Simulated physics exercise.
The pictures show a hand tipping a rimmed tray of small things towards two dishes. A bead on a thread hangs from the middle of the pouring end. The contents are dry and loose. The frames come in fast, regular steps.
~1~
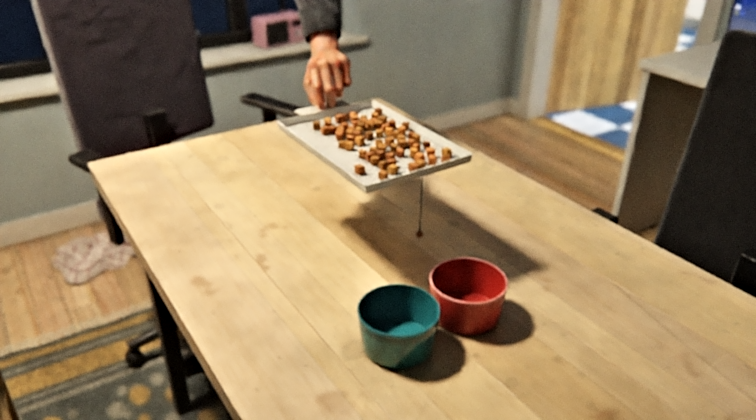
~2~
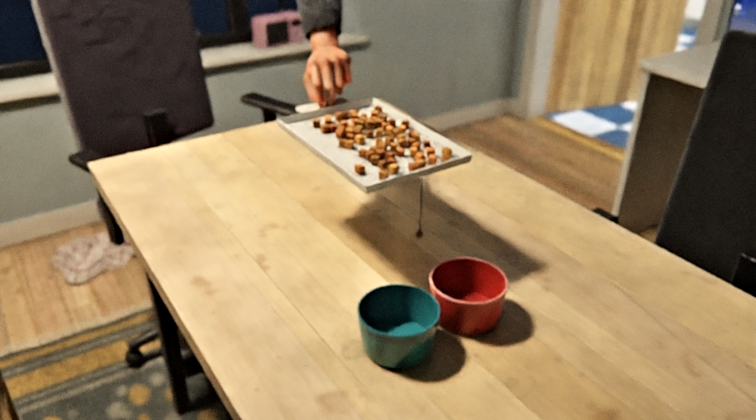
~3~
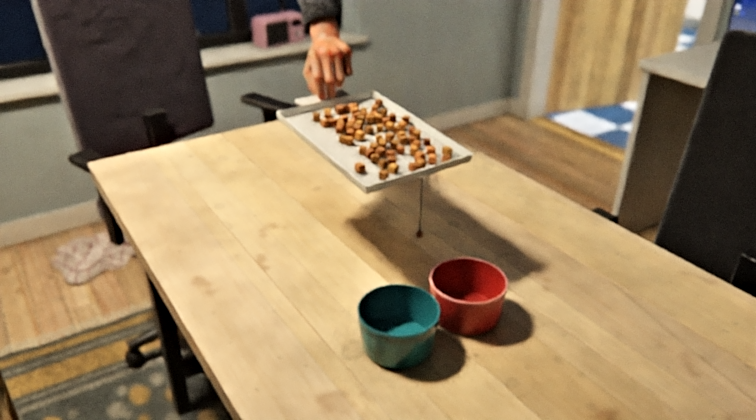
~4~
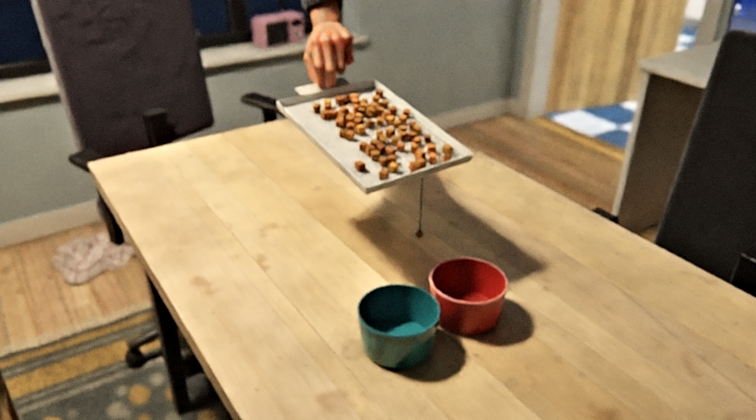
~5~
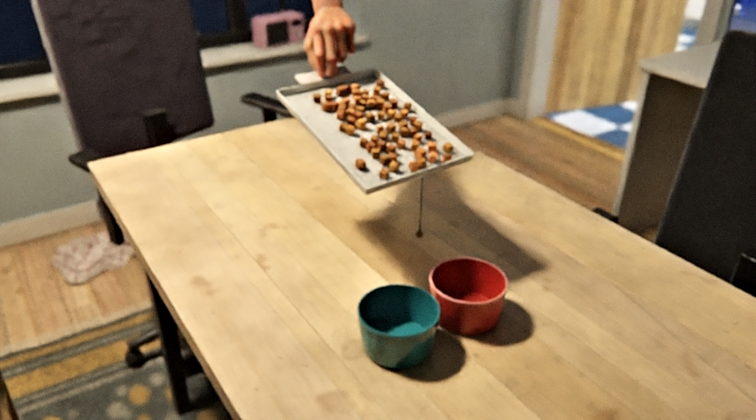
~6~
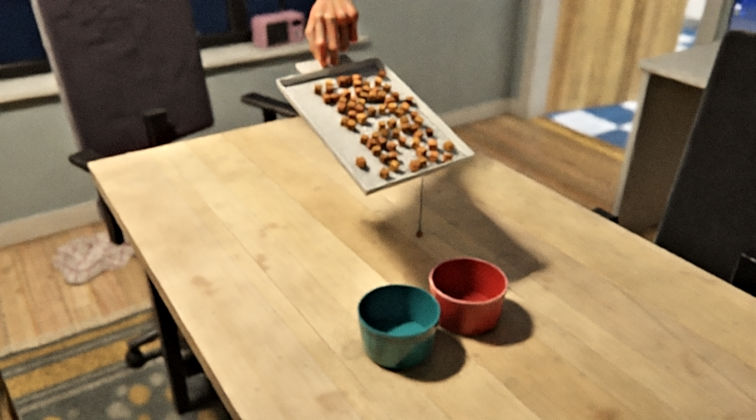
A hand slowly tilts a tray of small brown cubes above a table with two bowls.
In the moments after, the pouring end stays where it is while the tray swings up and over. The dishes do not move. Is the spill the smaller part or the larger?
Caught overall: Only the smaller part.
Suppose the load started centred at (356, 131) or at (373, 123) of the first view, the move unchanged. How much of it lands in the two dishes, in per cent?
Near 30 % and 30 %.
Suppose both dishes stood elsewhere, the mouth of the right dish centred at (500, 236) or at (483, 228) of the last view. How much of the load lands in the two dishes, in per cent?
Near 50 % and 30 %.
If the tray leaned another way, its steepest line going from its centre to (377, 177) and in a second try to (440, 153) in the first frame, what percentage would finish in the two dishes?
About 0 and 0 per cent.
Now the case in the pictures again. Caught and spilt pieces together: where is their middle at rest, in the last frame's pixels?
Roughly at (434, 301).
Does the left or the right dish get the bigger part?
That is the right-hand dish.
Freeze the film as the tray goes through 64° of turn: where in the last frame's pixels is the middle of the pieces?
At about (414, 157).
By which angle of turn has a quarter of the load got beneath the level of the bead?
Roughly 95°.
Shortly afterwards, tray tipped steeply; all but a few on the tray; a little in the air.
Next, tray tipped past a quarter turn; the bulk on the tray; a little in the left dish; a little in the right dish; near a quarter outside both.
Some moments later, tray tipped past a quarter turn; a little in the left dish; near a quarter in the right dish; near two thirds outside both.
In the end, tray tipped past a quarter turn; a little in the left dish; near a quarter in the right dish; near two thirds outside both.
